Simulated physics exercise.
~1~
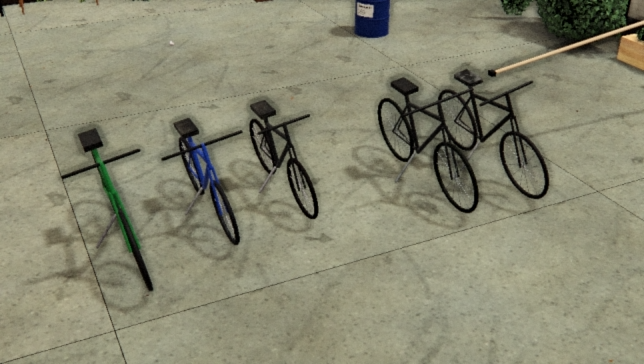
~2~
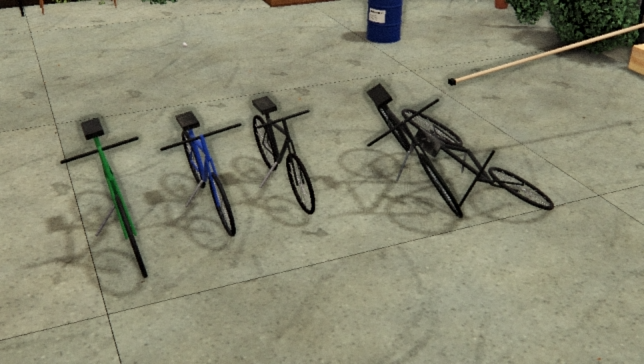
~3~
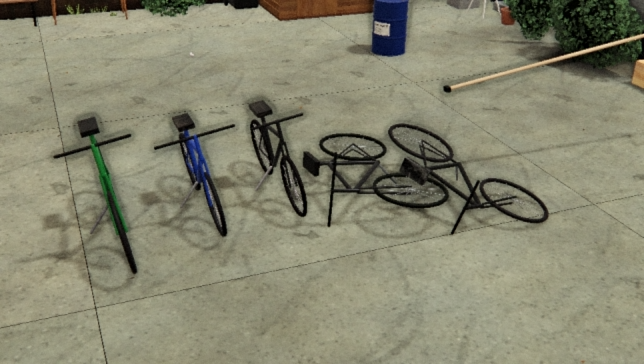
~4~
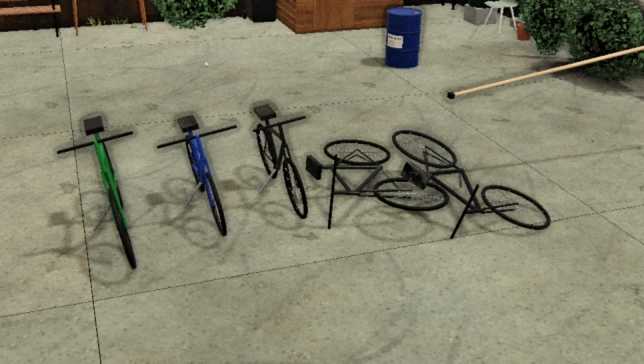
A long pole slid left near a row of parked bicycles, and the two black ones at the right end tipped over and ended up flat on the concrete, while the green, blue and remaining black bicycles stayed standing.
